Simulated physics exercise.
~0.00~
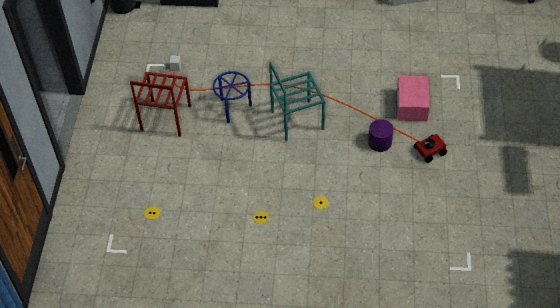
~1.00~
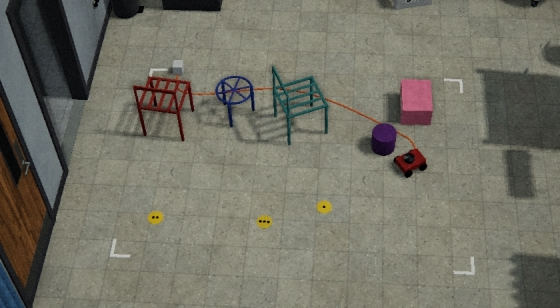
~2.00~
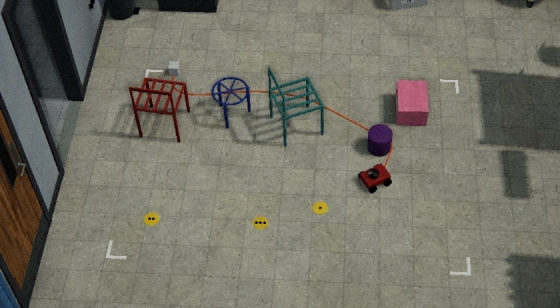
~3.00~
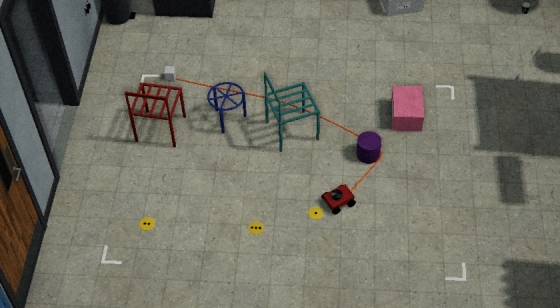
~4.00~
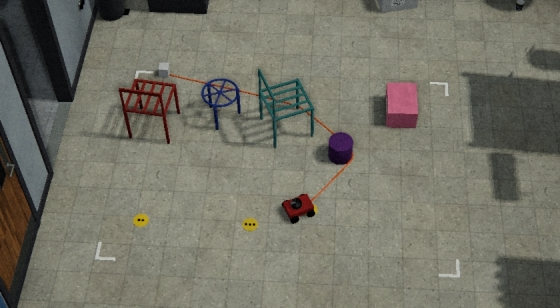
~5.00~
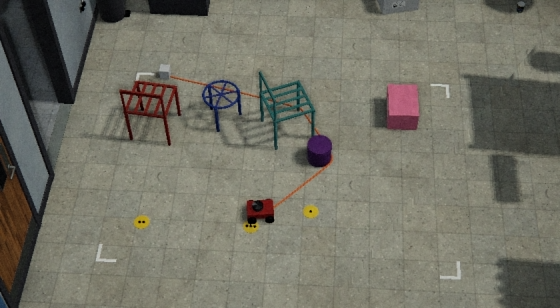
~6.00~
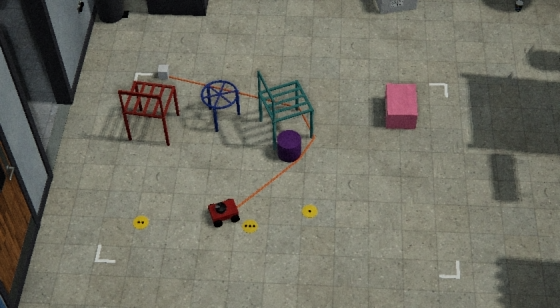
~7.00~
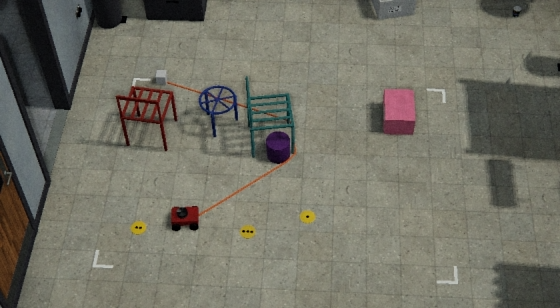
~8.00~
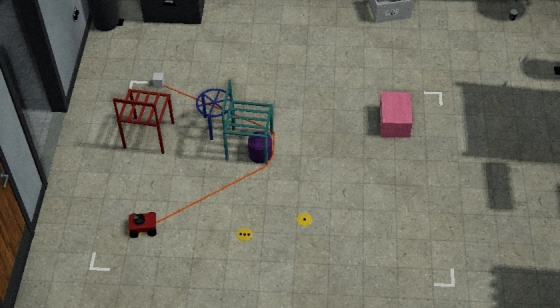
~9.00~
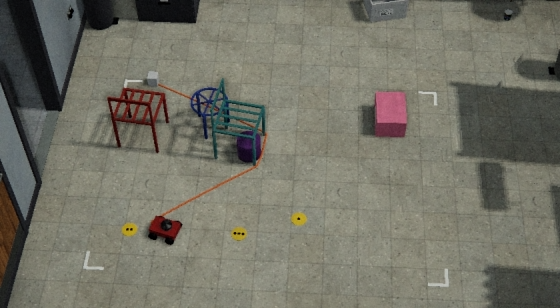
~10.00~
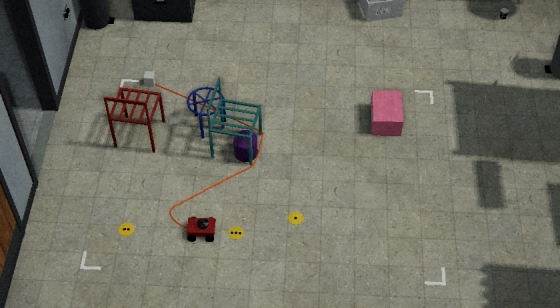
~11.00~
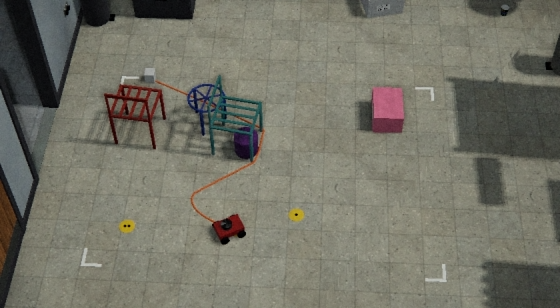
In the video, a small red cart towing an orange line drives left past yellow floor marks, and the line drags a purple tub into a teal chair frame, shifting both left toward a blue stool. The cart then turns back right, its line slack, and ends between the marks.
